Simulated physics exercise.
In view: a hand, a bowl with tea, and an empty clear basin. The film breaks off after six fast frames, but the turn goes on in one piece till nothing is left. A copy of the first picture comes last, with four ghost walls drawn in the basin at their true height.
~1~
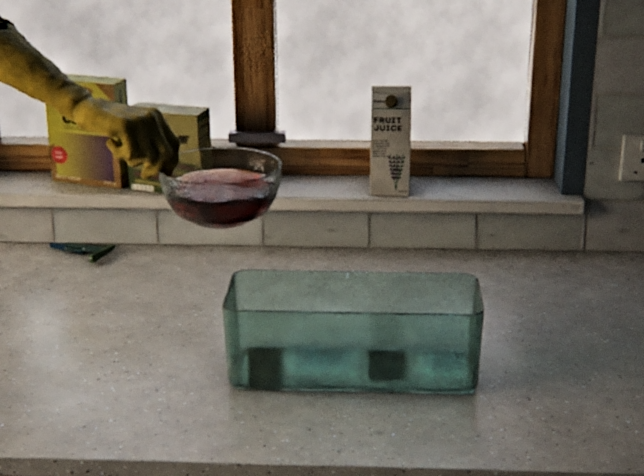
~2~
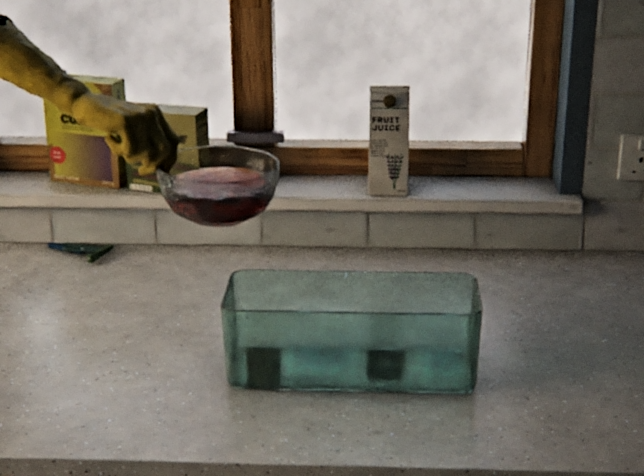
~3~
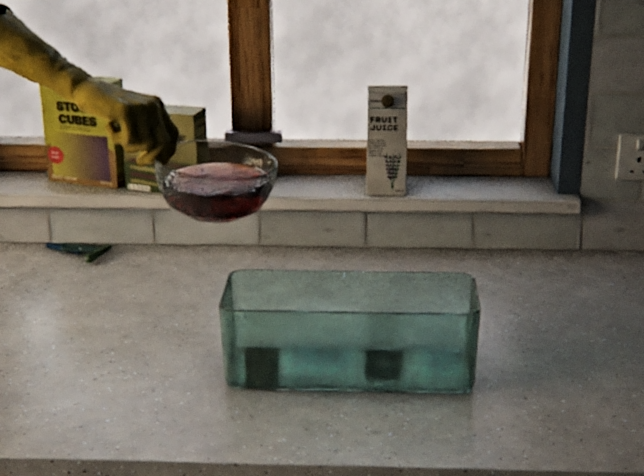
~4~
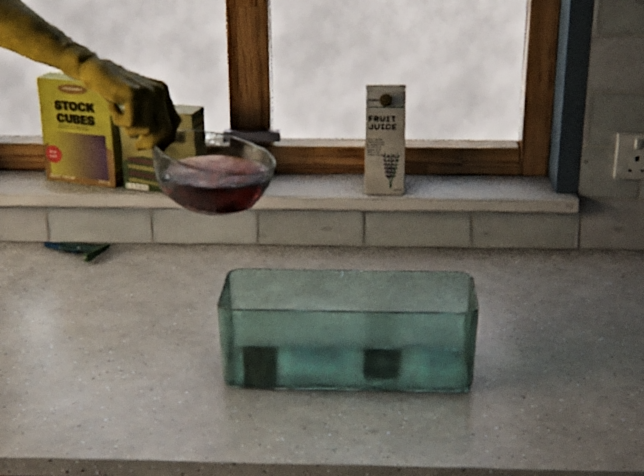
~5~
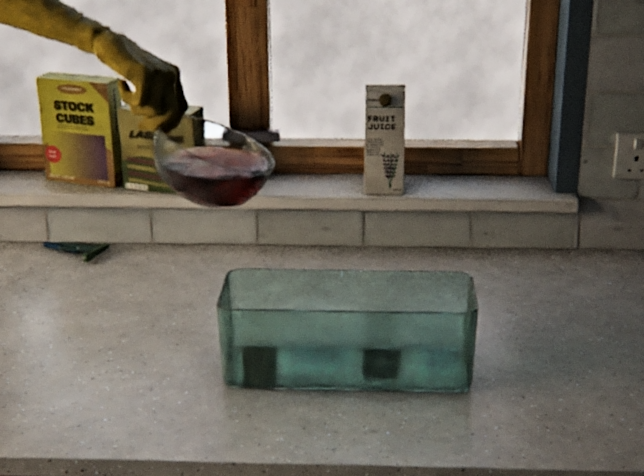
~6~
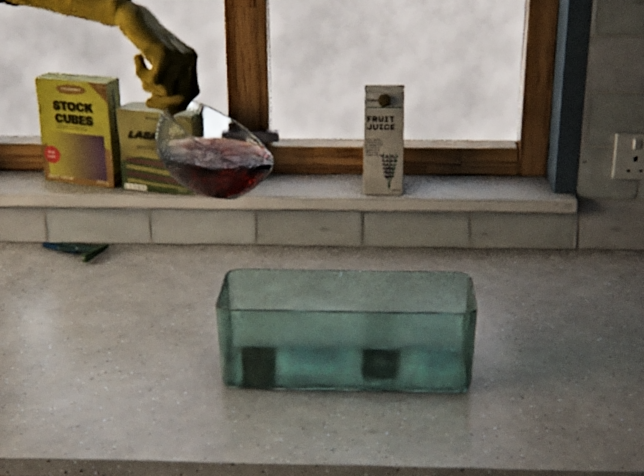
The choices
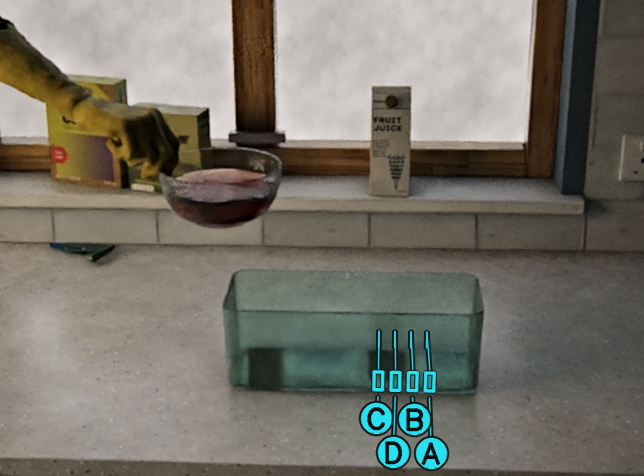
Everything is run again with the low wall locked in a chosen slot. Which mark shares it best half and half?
C.
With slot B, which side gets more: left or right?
The left side.
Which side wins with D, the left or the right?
The left side.
On the marked copy, A at (429, 397); B at (412, 396); C at (378, 396); D at (395, 396).
With A, about 71 % ends left of the wall and 25 % right of it; 4 % is lost outside.
With B, about 81 % ends left of the wall and 17 % right of it; 3 % is lost outside.
With C, about 50 % ends left of the wall and 48 % right of it.
With D, about 79 % ends left of the wall and 19 % right of it.
